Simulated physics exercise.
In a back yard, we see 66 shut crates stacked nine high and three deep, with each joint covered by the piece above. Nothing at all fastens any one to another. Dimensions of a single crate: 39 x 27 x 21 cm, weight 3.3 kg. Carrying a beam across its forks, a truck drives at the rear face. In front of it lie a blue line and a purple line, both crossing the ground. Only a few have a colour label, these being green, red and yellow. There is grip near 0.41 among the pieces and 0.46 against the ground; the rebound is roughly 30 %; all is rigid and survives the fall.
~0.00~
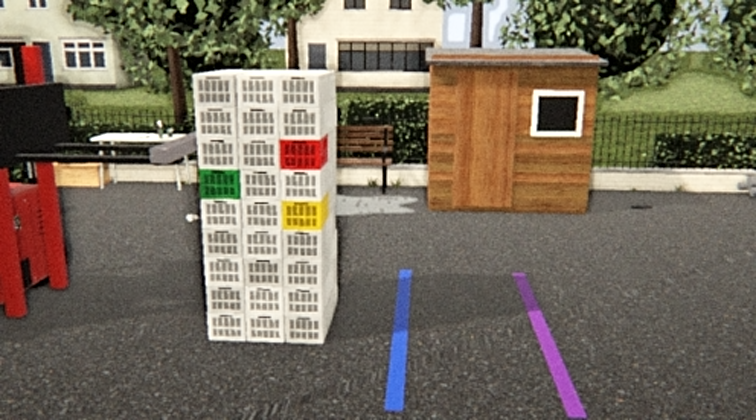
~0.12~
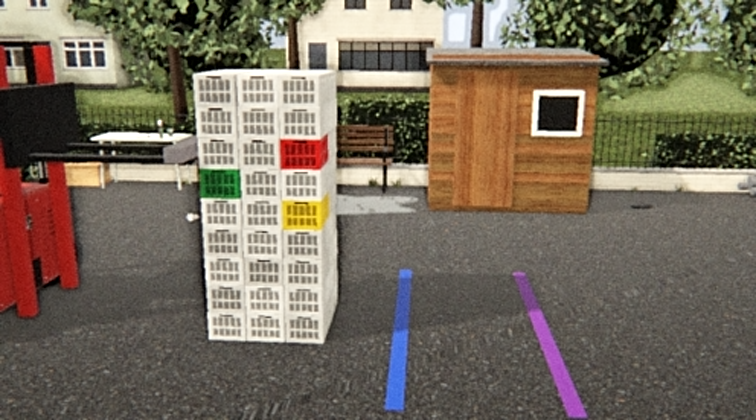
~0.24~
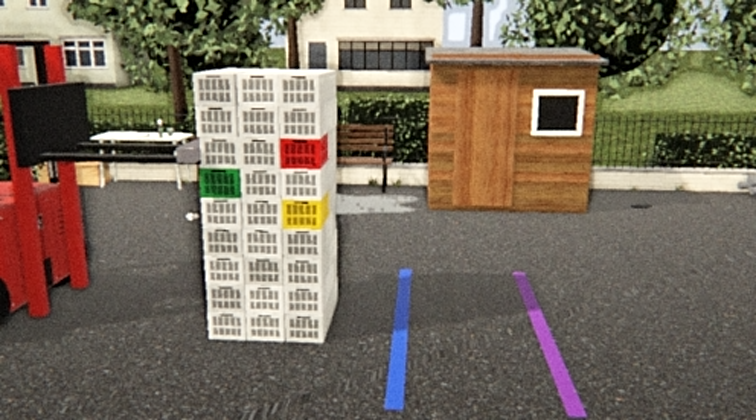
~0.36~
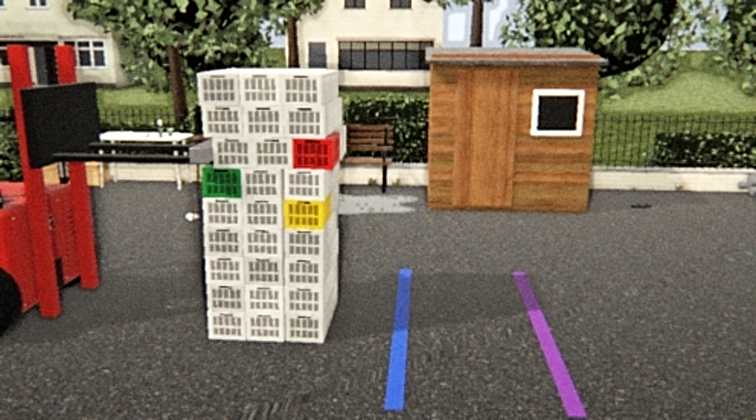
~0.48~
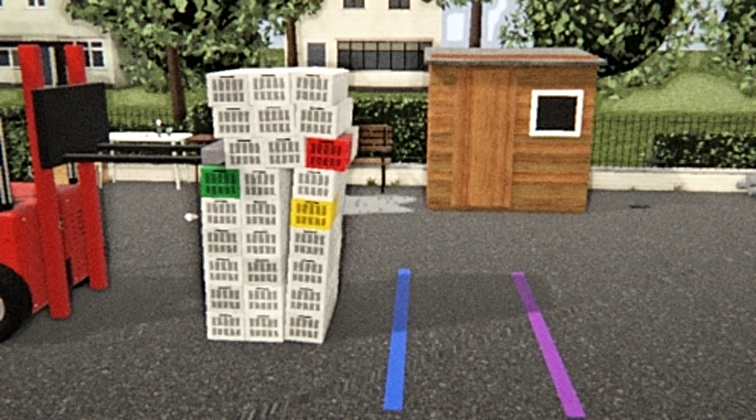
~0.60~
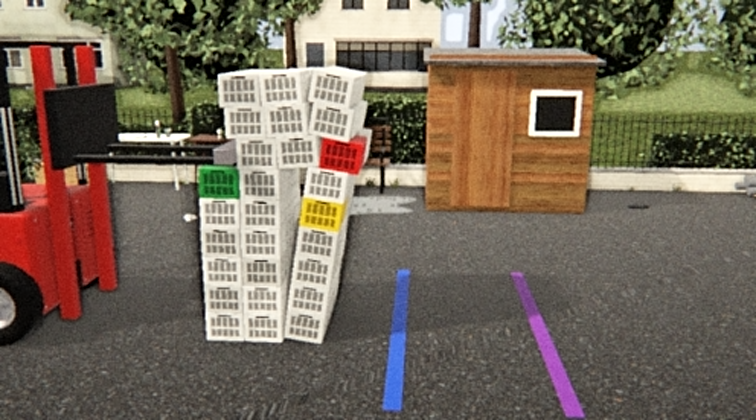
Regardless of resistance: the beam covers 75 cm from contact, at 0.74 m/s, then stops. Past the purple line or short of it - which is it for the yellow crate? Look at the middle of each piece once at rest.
For the yellow crate it is short of it.
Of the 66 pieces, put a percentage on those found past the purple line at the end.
About 20% of them.
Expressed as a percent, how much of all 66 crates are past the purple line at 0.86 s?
By then, 0 per cent.
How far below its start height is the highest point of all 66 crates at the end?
The top ends up some 65 cm lower.
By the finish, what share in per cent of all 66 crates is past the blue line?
It works out to about 50 per cent.
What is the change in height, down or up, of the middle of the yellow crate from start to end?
It finishes some 80 cm lower than at the start.
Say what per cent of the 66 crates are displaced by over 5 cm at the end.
Shifted share: 75 %.
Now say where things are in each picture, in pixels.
In the first frame (pixels give the middle of a visible side), beam (160, 156) 16 cm from the stack; blue line, near end, (399, 350); purple line, near end, (552, 355); yellow crate (301, 216); green crate (219, 184); red crate (300, 155); none has stirred.
In the second frame, beam (174, 156) 7 cm from the stack; yellow crate (302, 215).
In the third frame, beam (187, 156) 15 mm in; yellow crate (302, 215).
In the fourth frame, beam (200, 156) 10 cm in; yellow crate (304, 215); red crate (313, 154) 9 cm from its place; movement in 26 of them.
In the fifth frame, beam (212, 156) 19 cm in; yellow crate (311, 215) 4° from how it stood; red crate (326, 155) 4° from how it stood; movement in 37 of them.
In the sixth frame, beam (224, 157) 28 cm in; blue line, near end, (397, 350); purple line, near end, (550, 355); yellow crate (321, 215) 9° from how it stood; red crate (341, 157) 9° from how it stood; green crate (218, 184); steepest lean 11°, the crate at (331, 122); movement in 38 of them.
After 0.86 s, none of the 66 crates past the purple line, 52 disturbed; yellow crate 20° from how it stood; red crate 20° from how it stood, 6 cm lower.
After 1.20 s, none of the 66 crates past the purple line, 52 disturbed; yellow crate 49° from how it stood, 24 cm lower; red crate 49° from how it stood, 44 cm lower.
After 1.66 s, 7 of the 66 crates past the purple line; yellow crate on its side; red crate on its side.
After 2.38 s, 14 of the 66 crates past the purple line; yellow crate on its side; red crate upside down.
In the end (3.7 s), 13 of the 66 crates past the purple line; yellow crate on its side; red crate upside down; green crate unmoved. From the last view, middles, yellow crate near (492, 328), red crate near (622, 332).
